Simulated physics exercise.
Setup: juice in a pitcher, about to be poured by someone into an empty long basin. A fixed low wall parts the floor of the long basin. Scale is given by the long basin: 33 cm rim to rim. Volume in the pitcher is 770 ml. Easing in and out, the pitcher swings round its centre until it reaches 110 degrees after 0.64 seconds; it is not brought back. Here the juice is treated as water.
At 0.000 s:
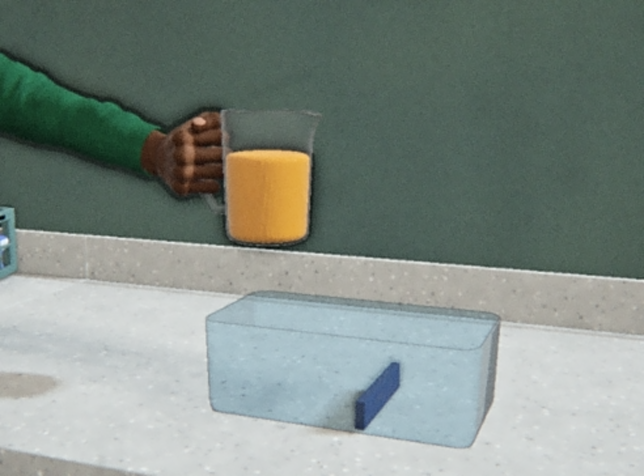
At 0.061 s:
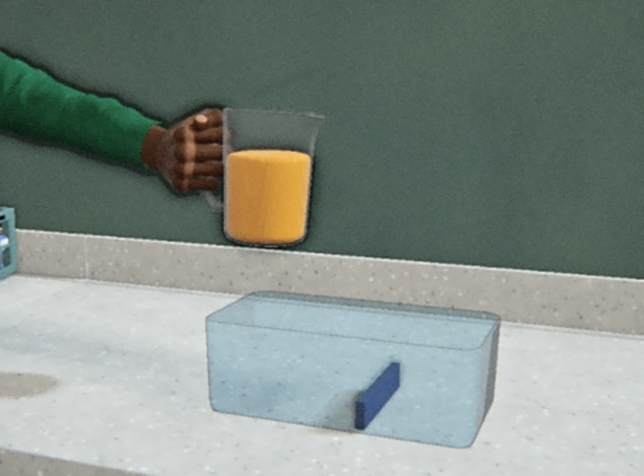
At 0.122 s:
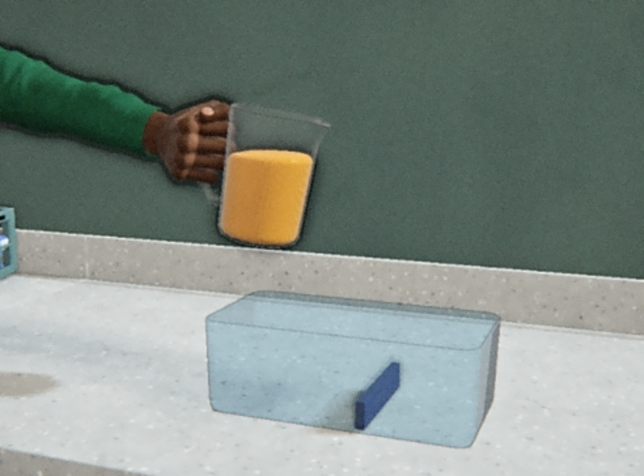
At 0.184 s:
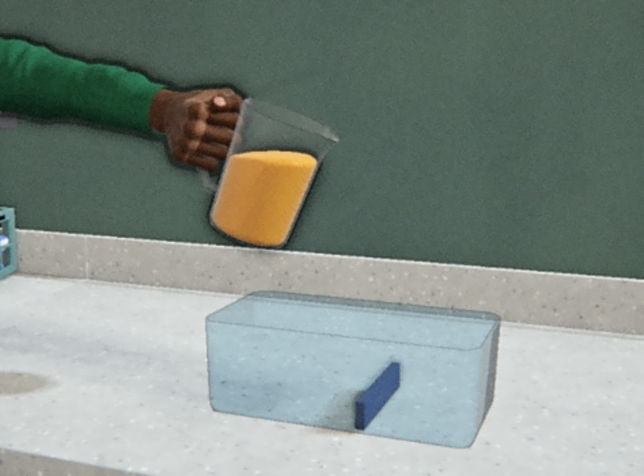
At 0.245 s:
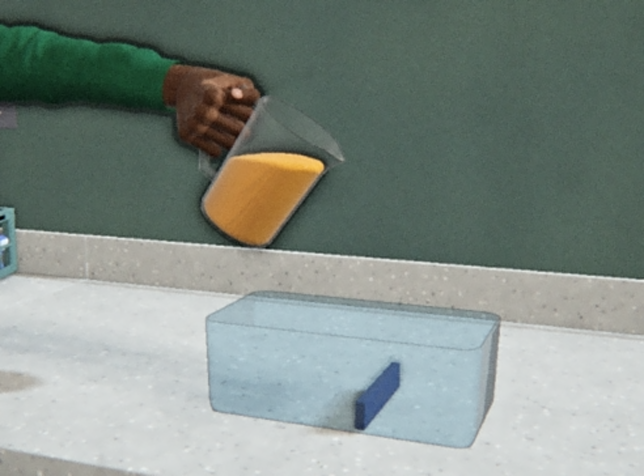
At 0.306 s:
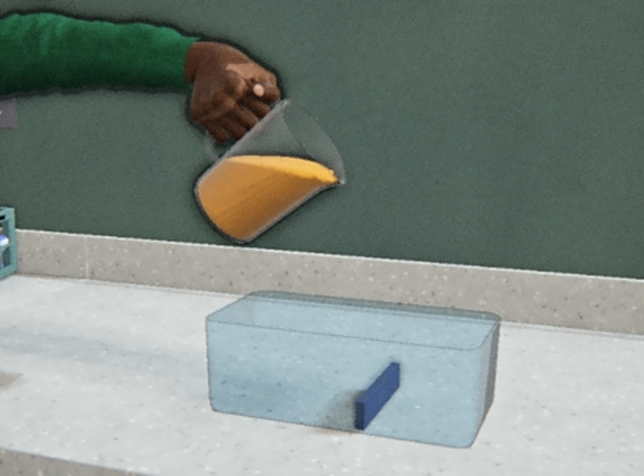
On a speckled countertop, a green-sleeved hand steadily tilting a clear pitcher of orange juice rightward above an empty transparent basin.
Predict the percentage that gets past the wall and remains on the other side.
The other side holds about 59 % in the end.
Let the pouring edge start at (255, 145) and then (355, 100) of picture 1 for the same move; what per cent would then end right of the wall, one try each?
Try 1: 10 %; try 2: 75 %.
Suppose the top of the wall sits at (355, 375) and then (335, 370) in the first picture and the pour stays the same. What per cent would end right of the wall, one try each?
90 in a hundred, followed by 85 in a hundred.
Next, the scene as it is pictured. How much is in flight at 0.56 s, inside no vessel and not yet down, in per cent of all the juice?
I'd say close to 26 per cent.
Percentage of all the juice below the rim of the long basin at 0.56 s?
I'd estimate some 10 percent of the liquid.
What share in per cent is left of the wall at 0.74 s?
24 %.
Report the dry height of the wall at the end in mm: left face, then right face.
I'd say some 24 mm on the left and some 10 mm on the right.
After 0.56 s the tilt is 105° and 63 per cent is still to pour, 4 is left of the wall and 7 right of it.
After 0.74 s the tilt is 110° and 17 per cent is still to pour, 24 is left of the wall and 39 right of it.
After 0.93 s the tilt is 110° and 2 per cent is still to pour, 31 is left of the wall and 59 right of it.
After 1.14 s the tilt is 110° and 0 per cent is still to pour, 37 is left of the wall and 60 right of it.
In the end 38 per cent lies left of the wall, 59 right of it and 3 outside.
